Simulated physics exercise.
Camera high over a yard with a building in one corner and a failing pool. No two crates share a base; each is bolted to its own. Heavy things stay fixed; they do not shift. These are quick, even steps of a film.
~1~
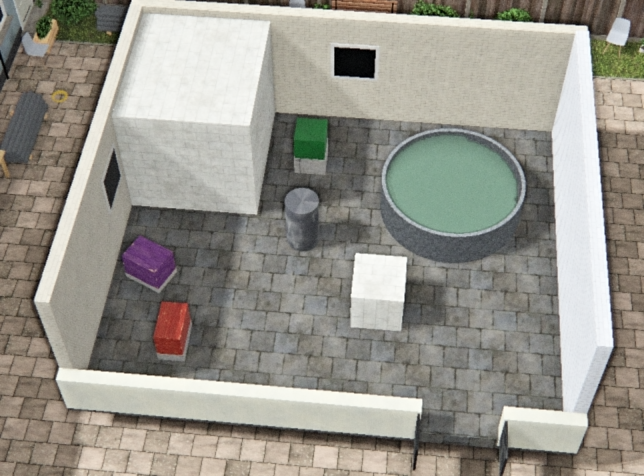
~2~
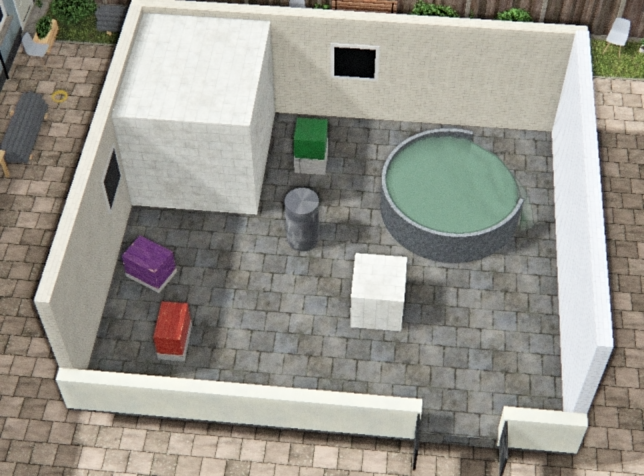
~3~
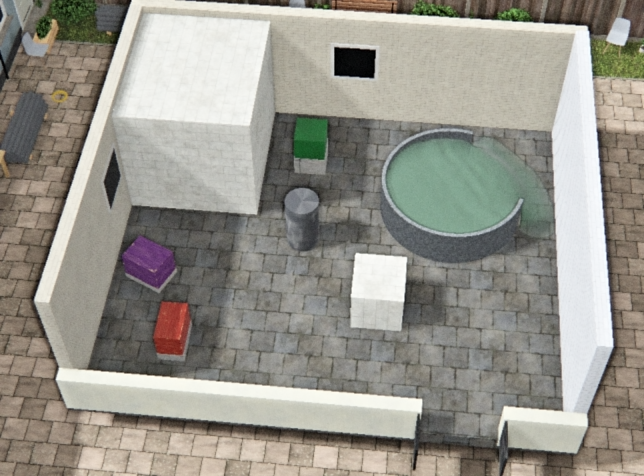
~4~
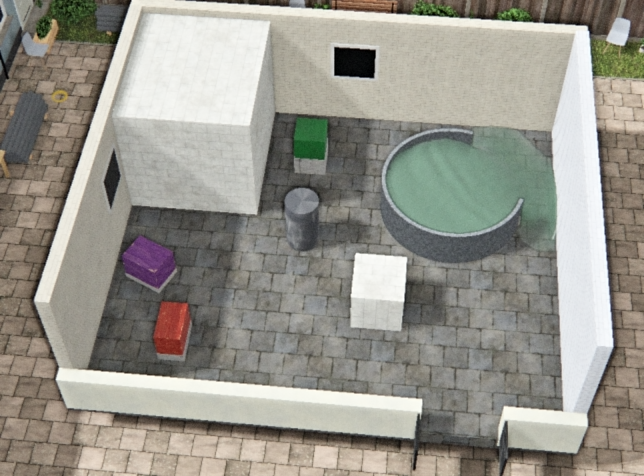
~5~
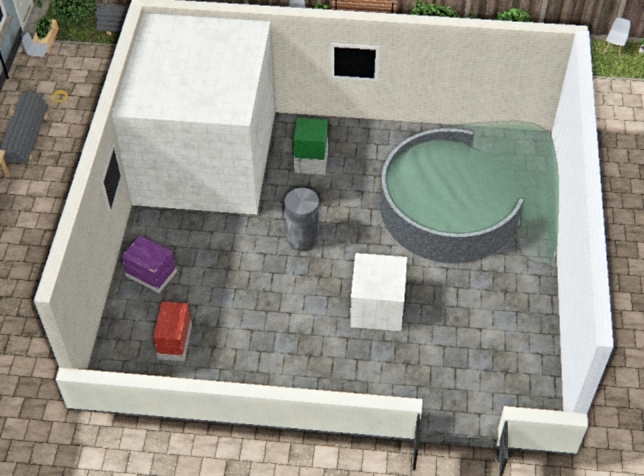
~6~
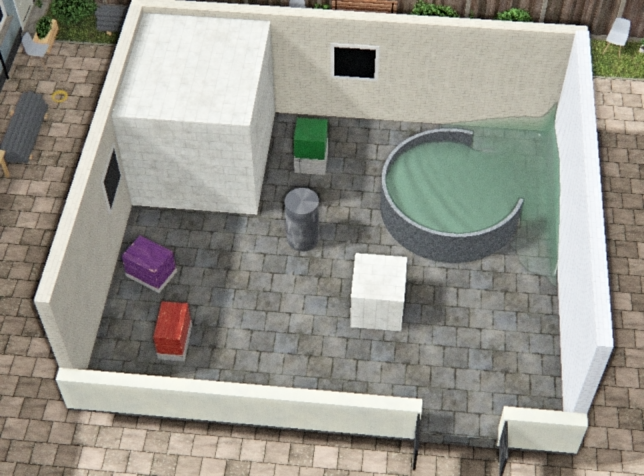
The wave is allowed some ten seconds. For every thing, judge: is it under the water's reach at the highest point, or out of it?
In order: The green crate has a tall enough plinth. The purple crate has a tall enough plinth. The red crate has a tall enough plinth.
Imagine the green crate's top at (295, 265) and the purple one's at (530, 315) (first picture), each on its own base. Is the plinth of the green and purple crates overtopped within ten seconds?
The green crate stays untouched, the purple crate is flooded.
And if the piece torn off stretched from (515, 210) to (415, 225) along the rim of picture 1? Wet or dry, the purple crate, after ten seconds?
As far as I can tell, the purple one is overrun.
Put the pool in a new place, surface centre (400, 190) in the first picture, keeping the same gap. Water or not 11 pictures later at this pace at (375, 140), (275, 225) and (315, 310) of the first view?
Submerged, untouched, untouched.
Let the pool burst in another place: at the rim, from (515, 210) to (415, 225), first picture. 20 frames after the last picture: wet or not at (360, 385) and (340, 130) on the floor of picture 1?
First spot inundated, second spot left untouched.
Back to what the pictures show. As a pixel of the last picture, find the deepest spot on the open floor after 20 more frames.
I'd mark about pixel (287, 122).
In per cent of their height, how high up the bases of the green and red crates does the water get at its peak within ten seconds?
Around 70 % and 70 %.
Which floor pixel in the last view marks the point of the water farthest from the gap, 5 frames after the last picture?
At roughly (552, 362).
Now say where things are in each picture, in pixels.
In the first frame, still water in the round tank at (453, 183).
In the second frame, water pours out at (508, 179) and has run to (526, 227).
In the third frame, the front is at (542, 236), out from the gap at (508, 180).
In the fourth frame, water pours out at (508, 181) and has run to (554, 248).
In the fifth frame, the front is at (555, 265), out from the gap at (508, 181).
In the sixth frame, water pours out at (508, 182) and has run to (556, 283).
A moment on, water covers 15 % of the floor; the green crate not reached, the purple crate not reached, the red crate not reached.
Next, water covers 30 % of the floor; the green crate not reached, the purple crate not reached, the red crate not reached.
Then, water covers 50 % of the floor; the green crate water round its plinth, the purple crate not reached, the red crate not reached.
Later, water covers 85 % of the floor; the green crate water round its plinth, the purple crate water round its plinth, the red crate water round its plinth.
In the end, water covers 95 % of the floor; the green crate stayed above the water, the purple crate stayed above the water, the red crate stayed above the water.
